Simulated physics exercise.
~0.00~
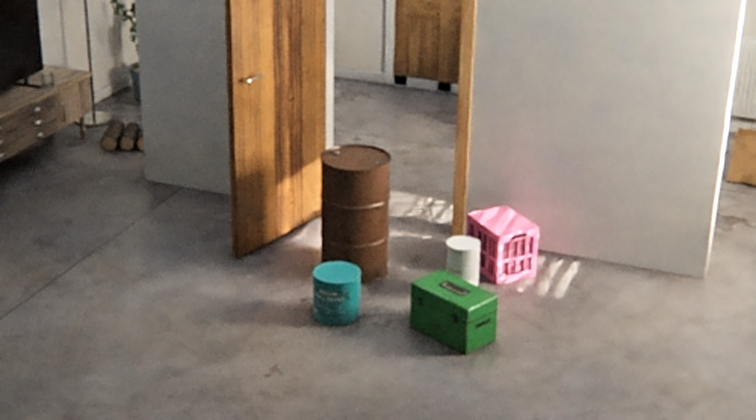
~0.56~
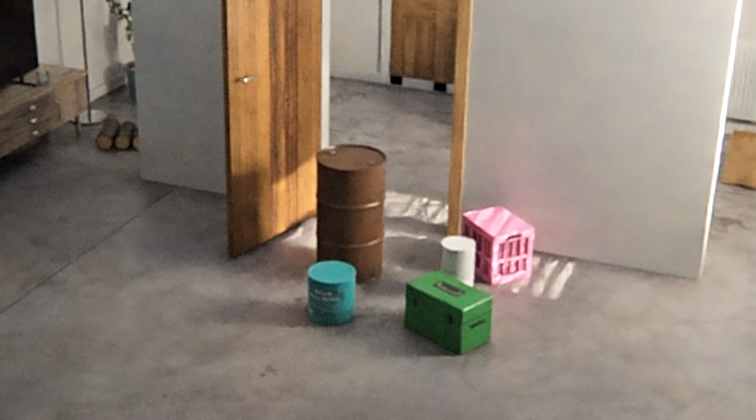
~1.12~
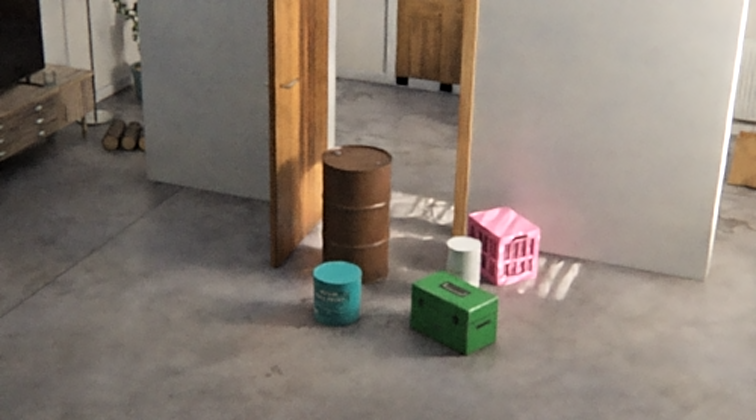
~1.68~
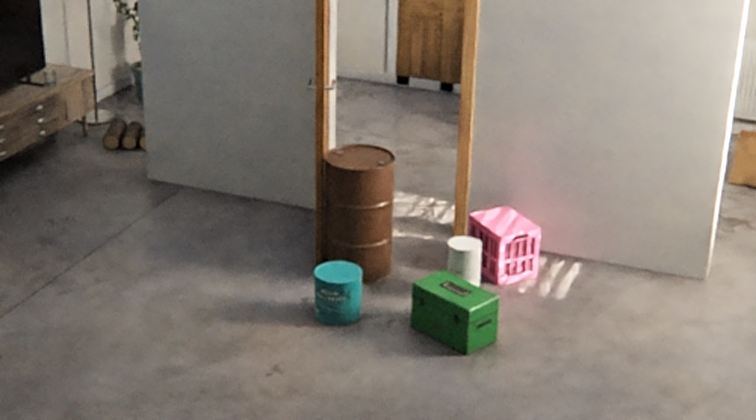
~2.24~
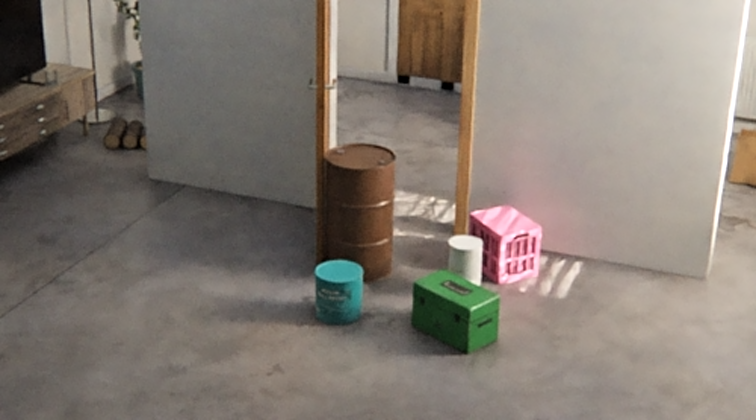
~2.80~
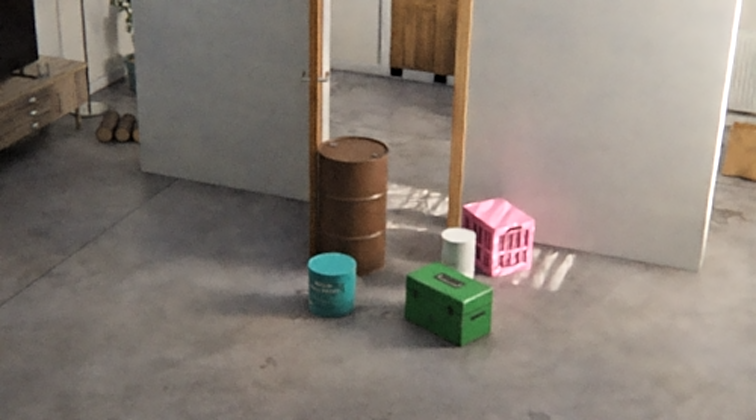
The clip opens on a doorway in a grey wall, its wooden door standing wide open behind a brown drum, with a turquoise pail, a green box, a white canister and a pink crate on the concrete floor nearby. At first the door barely changes as the view sways slightly. Then it swings partway towards its frame, its broad wooden face narrowing from view. It turns a little further until it appears nearly edge-on, just behind the drum. There it stays, still well open, while the drum and the other objects remain in place.
